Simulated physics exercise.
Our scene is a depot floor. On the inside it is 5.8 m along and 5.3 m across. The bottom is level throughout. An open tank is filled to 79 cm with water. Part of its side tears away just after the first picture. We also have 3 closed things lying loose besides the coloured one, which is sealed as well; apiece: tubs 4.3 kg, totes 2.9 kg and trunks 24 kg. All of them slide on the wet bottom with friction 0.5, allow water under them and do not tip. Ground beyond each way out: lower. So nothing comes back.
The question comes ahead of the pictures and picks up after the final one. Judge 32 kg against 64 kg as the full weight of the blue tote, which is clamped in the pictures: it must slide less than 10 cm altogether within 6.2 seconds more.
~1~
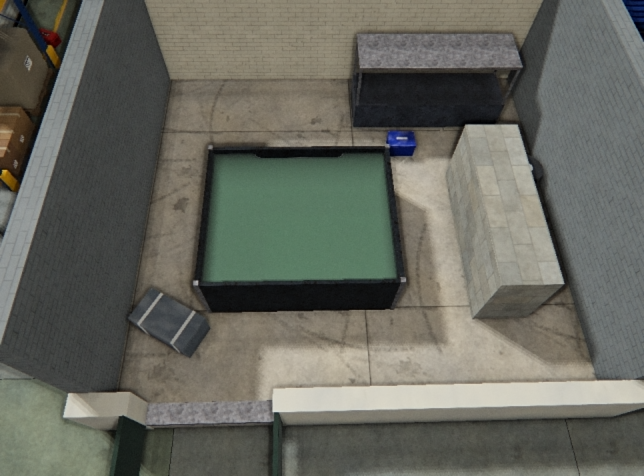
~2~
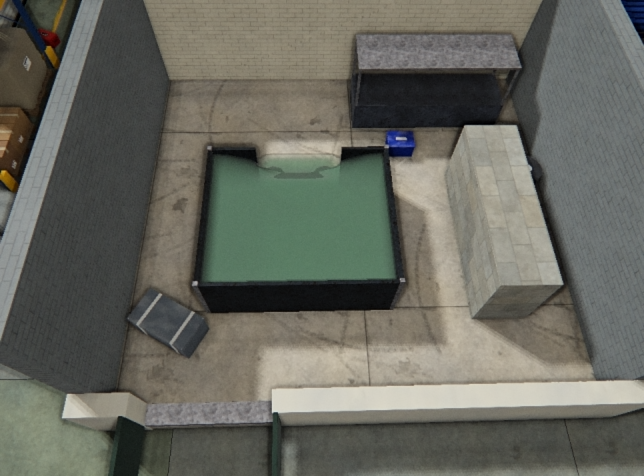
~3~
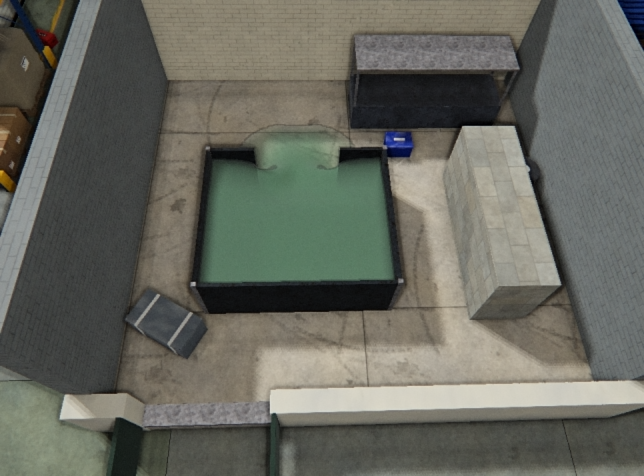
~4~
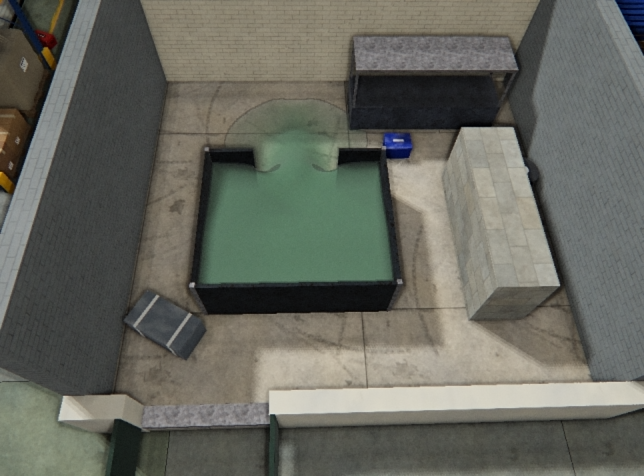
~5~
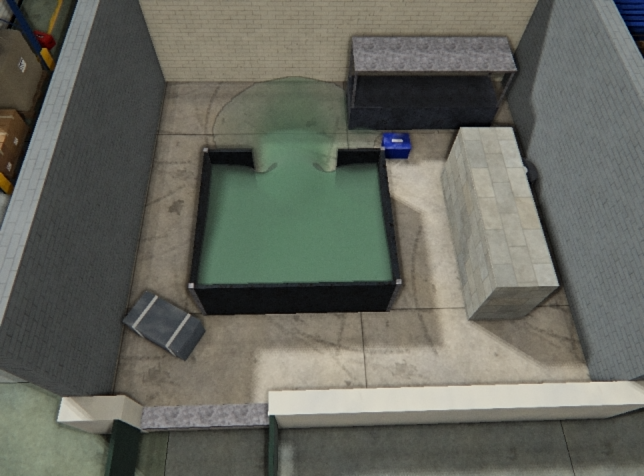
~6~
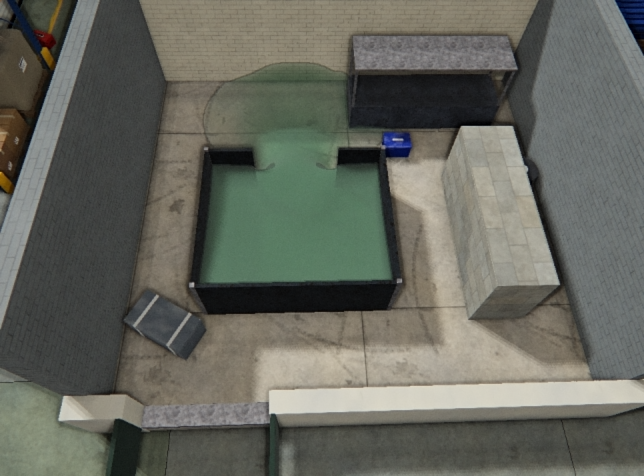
Result: Light passes.
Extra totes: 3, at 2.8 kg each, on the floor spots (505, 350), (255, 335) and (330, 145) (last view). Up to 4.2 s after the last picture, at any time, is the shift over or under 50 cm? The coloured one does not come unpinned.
Sequence of outcomes: Does not cross it, does not cross it, crosses it.
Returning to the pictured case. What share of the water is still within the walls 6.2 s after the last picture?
Around 88 per cent of the water is still in there.
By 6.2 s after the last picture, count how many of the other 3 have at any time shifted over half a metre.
By my count, 3.
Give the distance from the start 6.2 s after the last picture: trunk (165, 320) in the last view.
In turn, that comes to 140 cm.
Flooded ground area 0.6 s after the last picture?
Roughly 11.5 m2.
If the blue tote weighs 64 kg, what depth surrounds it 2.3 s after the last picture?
Close to 7 cm deep.
Then, 0.6 s after the last picture the blue tote would be 0 cm from its start with 32 kg and 0 cm from its start with 64 kg; 4 cm of water round it then.
Then, 2.3 s after the last picture the blue tote would be 0 cm from its start with 32 kg and 0 cm from its start with 64 kg; 7 cm of water round it then.
Then, 4.2 s after the last picture the blue tote would be 0 cm from its start with 32 kg and 0 cm from its start with 64 kg; 6 cm of water round it then.
Then, 6.2 s after the last picture the blue tote would be 0 cm from its start with 32 kg and 0 cm from its start with 64 kg; 8 cm of water round it then.
